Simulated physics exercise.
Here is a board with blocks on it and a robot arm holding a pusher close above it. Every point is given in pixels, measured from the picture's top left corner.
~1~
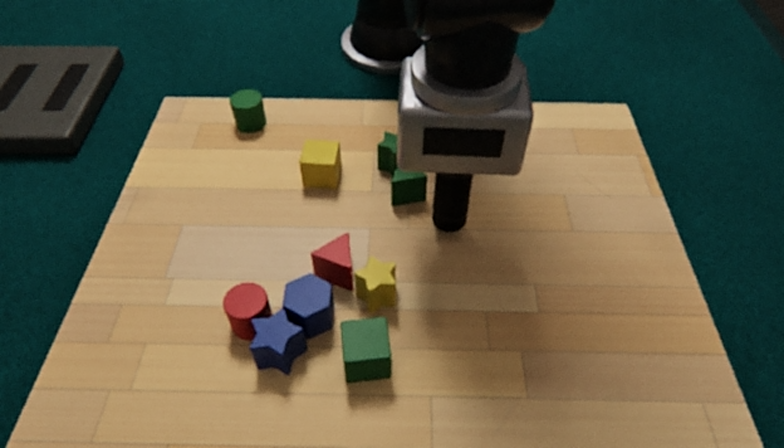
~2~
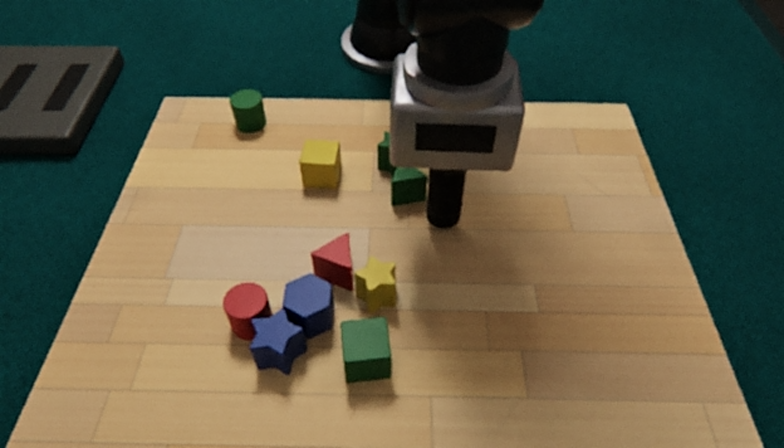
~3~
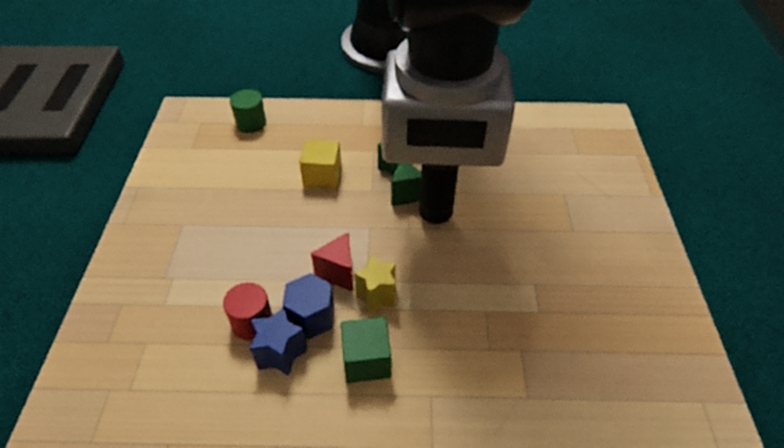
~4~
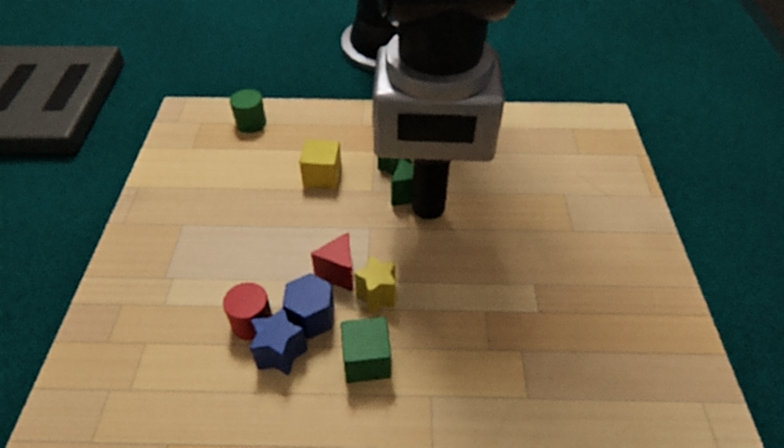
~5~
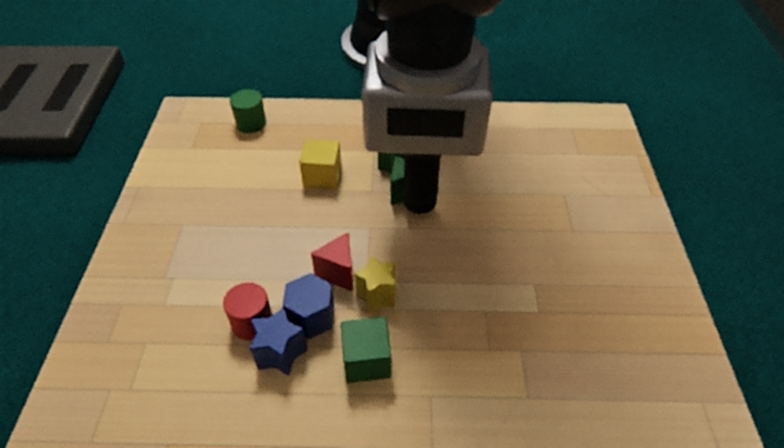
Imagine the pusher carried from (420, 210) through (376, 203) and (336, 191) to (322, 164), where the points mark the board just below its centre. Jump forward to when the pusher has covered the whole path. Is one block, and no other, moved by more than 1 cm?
No, that is not how it ends up.
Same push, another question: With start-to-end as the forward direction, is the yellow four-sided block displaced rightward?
Yes - that is the case.
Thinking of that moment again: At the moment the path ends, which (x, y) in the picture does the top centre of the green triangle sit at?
It will likely be found at (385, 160).
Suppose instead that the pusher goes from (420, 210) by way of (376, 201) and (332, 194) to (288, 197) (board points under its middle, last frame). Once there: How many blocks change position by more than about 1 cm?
The answer is two blocks, counting only moves over 1 cm.
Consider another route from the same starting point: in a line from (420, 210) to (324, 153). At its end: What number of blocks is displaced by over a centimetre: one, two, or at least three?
I predict two.
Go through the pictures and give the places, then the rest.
The first frame shows pusher tip (449, 220); block tops, yellow four-sided block (320, 151); green star block (395, 141); green triangle partly hidden.
The second frame shows pusher (443, 217); blocks unchanged.
The third frame shows pusher (436, 213); blocks unchanged.
The fourth frame shows pusher (428, 208); blocks unchanged.
The fifth frame shows pusher (420, 203); yellow four-sided block (320, 151); green star block hidden; green triangle (404, 169).
On the path given first. One third of the way, pusher (375, 196); green triangle (385, 160), turned 30° clockwise.
Two thirds of the way, pusher (335, 183); yellow four-sided block (311, 145); green triangle (385, 160), turned 30° clockwise.
At the end, pusher (321, 157); yellow four-sided block (294, 122); green star block in place; green triangle (385, 160), turned 30° clockwise.
